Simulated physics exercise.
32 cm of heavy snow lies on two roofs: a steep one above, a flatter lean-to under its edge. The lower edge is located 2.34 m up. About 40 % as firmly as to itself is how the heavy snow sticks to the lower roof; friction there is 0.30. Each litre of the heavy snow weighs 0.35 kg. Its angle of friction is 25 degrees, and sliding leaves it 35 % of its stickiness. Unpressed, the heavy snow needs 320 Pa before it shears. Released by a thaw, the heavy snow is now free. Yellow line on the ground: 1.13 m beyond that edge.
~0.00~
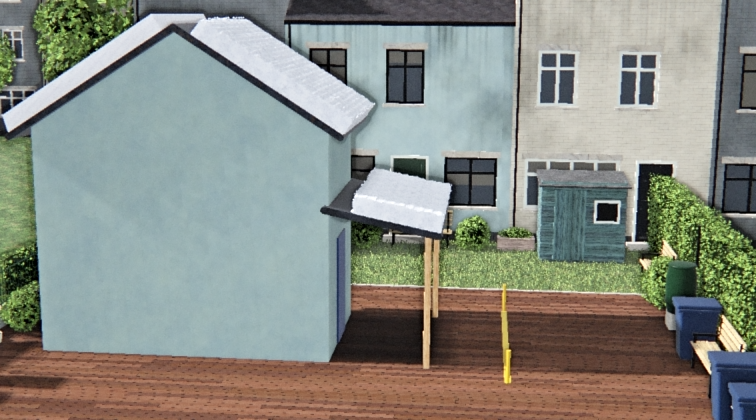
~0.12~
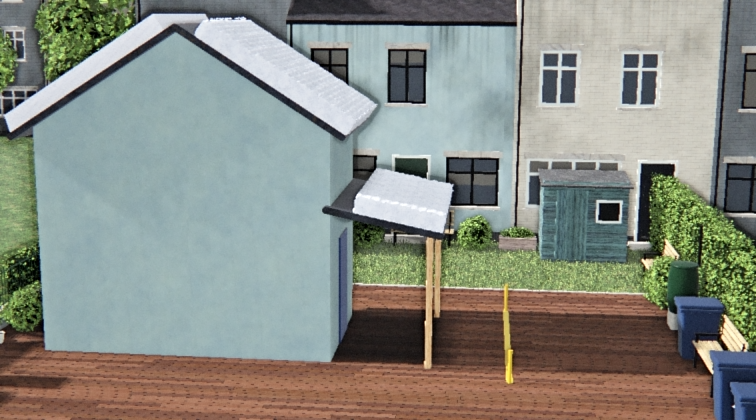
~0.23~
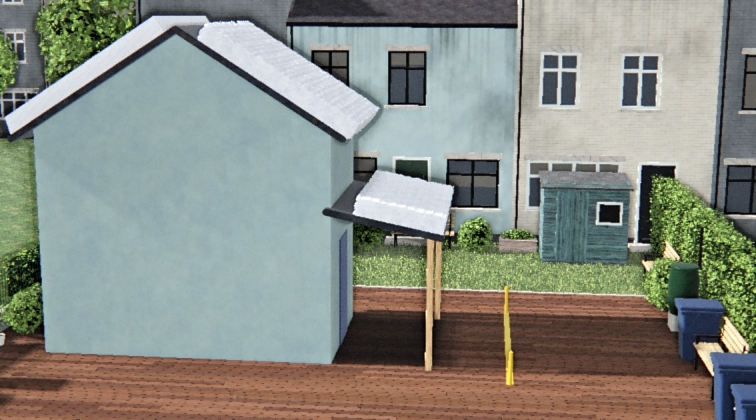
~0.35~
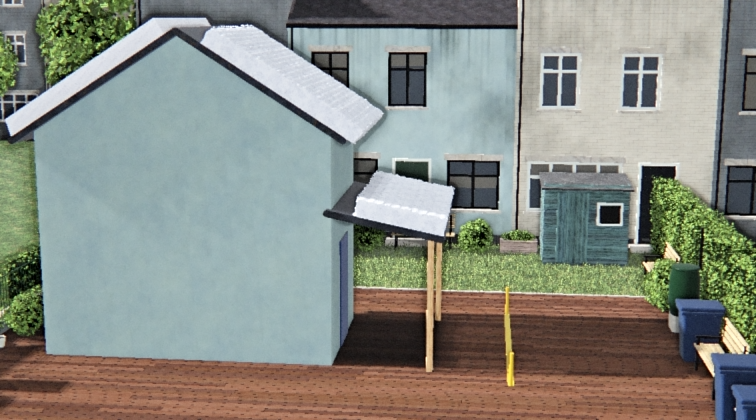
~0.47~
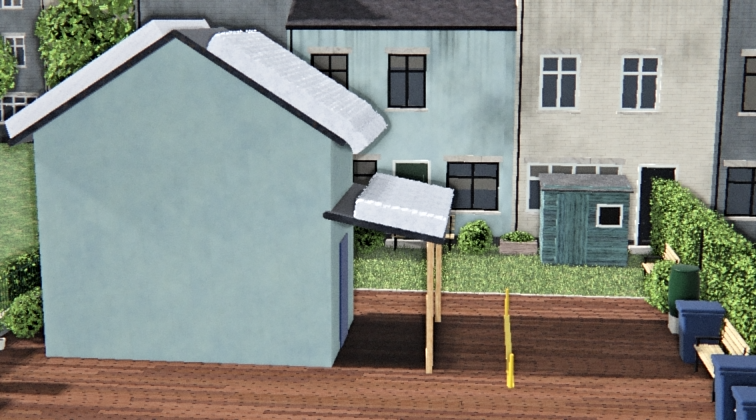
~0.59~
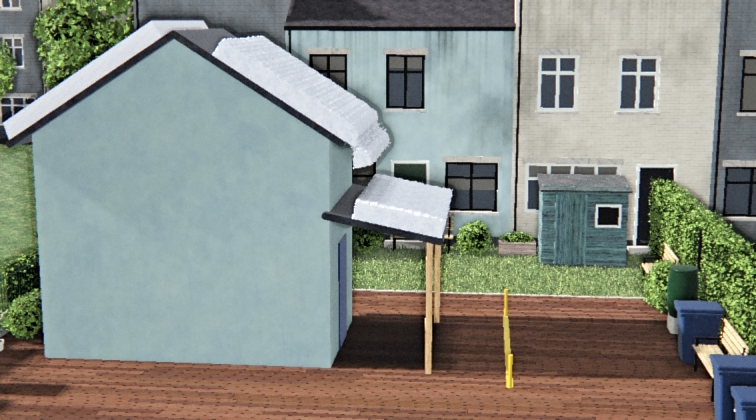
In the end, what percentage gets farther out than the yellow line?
About 58 %.
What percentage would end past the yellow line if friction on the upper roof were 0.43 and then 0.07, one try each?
It would be 55 % the first time and 65 % the second.
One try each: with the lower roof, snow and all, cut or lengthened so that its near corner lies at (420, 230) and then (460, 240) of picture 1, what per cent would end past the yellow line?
In that order: 55 %, 60 %.
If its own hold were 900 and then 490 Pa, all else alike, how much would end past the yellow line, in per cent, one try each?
The answers, in order, are 45 % and 55 %.
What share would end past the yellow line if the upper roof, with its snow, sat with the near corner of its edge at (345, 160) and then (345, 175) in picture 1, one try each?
First try 55 %, second try 40 %.
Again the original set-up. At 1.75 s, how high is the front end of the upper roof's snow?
2.0 m, more or less.
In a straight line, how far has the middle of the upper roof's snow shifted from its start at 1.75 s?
Roughly 3.2 m.
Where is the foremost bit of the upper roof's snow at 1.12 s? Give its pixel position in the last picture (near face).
Around pixel (417, 209).
By 1.12 s, none is below the lower edge and 0 % is past the line.
By 1.75 s, 10 % is below the lower edge and 0 % is past the line.
By 2.37 s, 68 % is below the lower edge and 56 % is past the line.
By 3.00 s, 71 % is below the lower edge and 58 % is past the line.
By 3.50 s, at the end, 71 % is below the lower edge and 58 % is past the line.
